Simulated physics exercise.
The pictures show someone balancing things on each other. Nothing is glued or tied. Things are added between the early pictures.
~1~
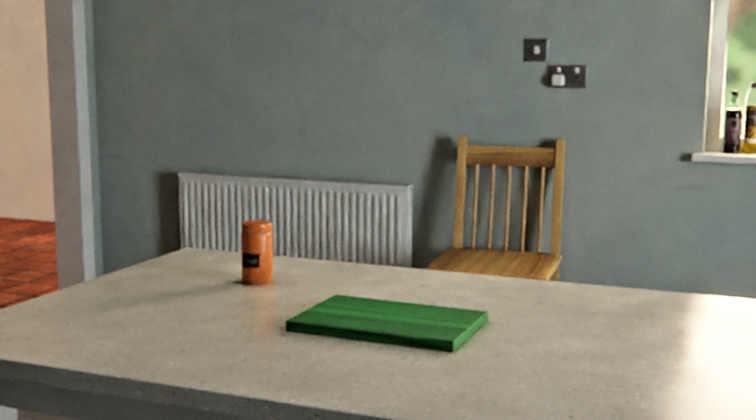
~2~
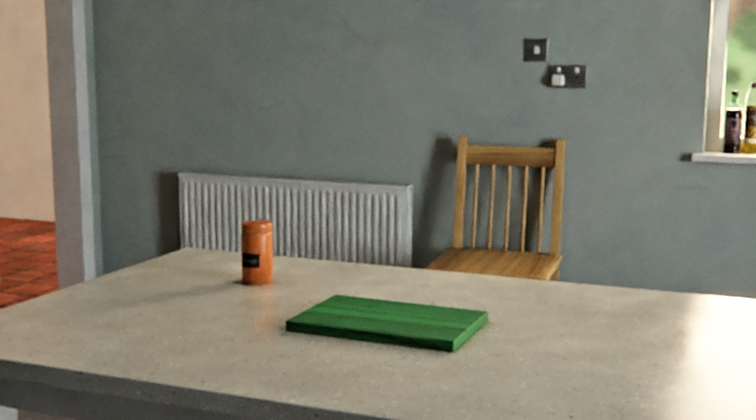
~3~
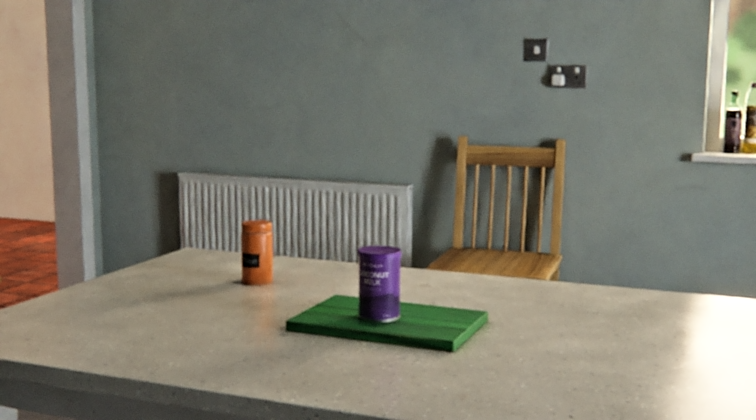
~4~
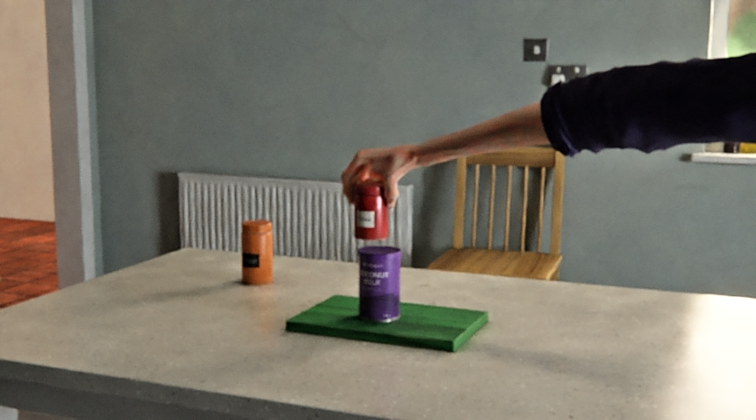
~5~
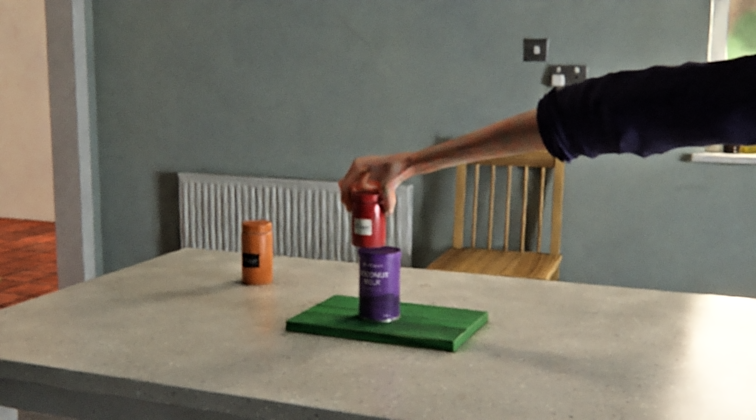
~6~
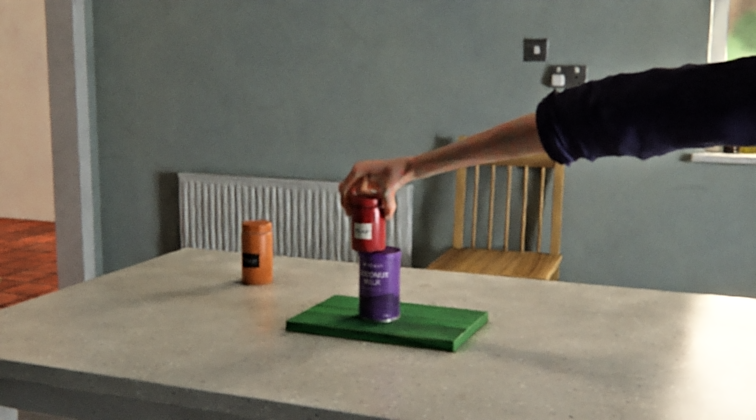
At first, an orange jar and a green board sit on a pale table near a wooden chair. A purple tin then appears on the board, and a hand reaches in from the right holding a red jar above it, lowering it slightly onto the tin and keeping hold.
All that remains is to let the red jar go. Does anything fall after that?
It holds.
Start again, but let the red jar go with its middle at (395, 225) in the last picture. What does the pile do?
Then it stays up.
Then, 1.10 s after the last picture, things are still on the move.
Then, 2.10 s after the last picture, nothing has stirred.
At rest, all 4 in place. Seen from the same camera at the end, red jar near (368, 224). The pile keeps its balance.
